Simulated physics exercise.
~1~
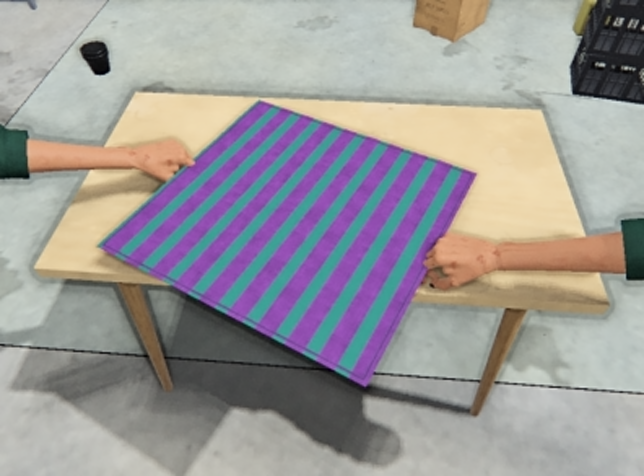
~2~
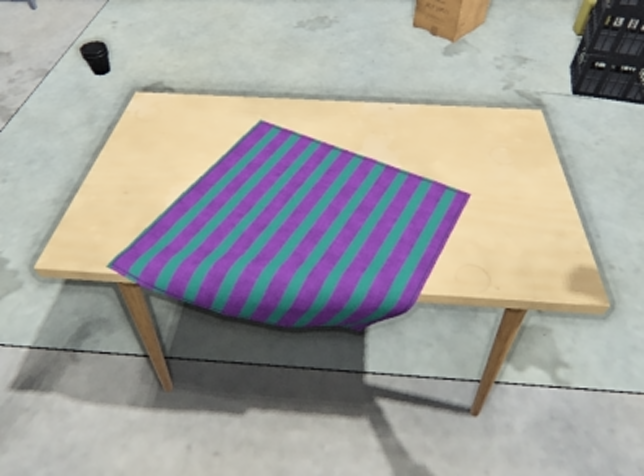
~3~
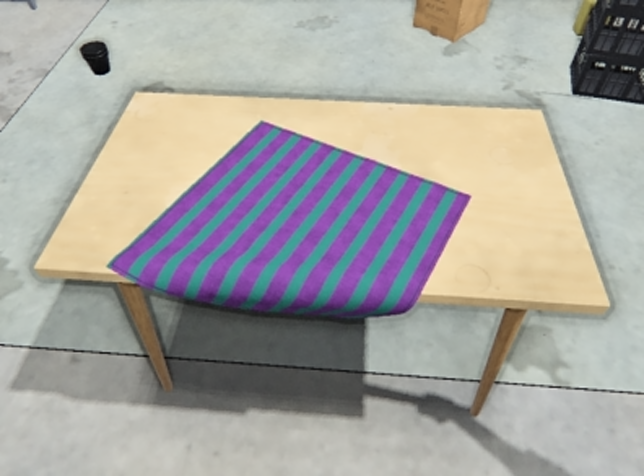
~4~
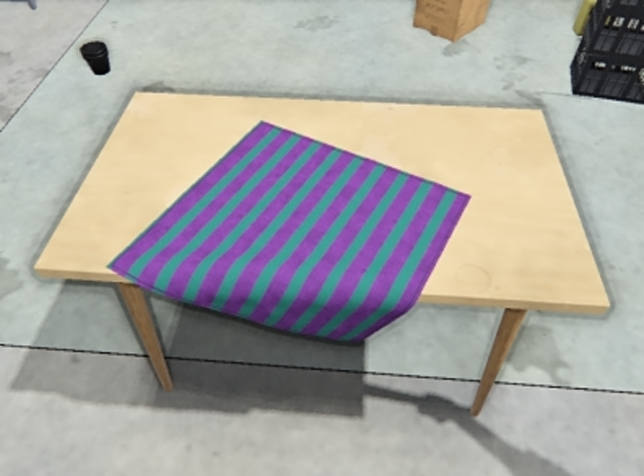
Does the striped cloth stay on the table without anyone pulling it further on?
Yes, it stays on the table. Most of it rests on the top while the front corner hangs over the edge.
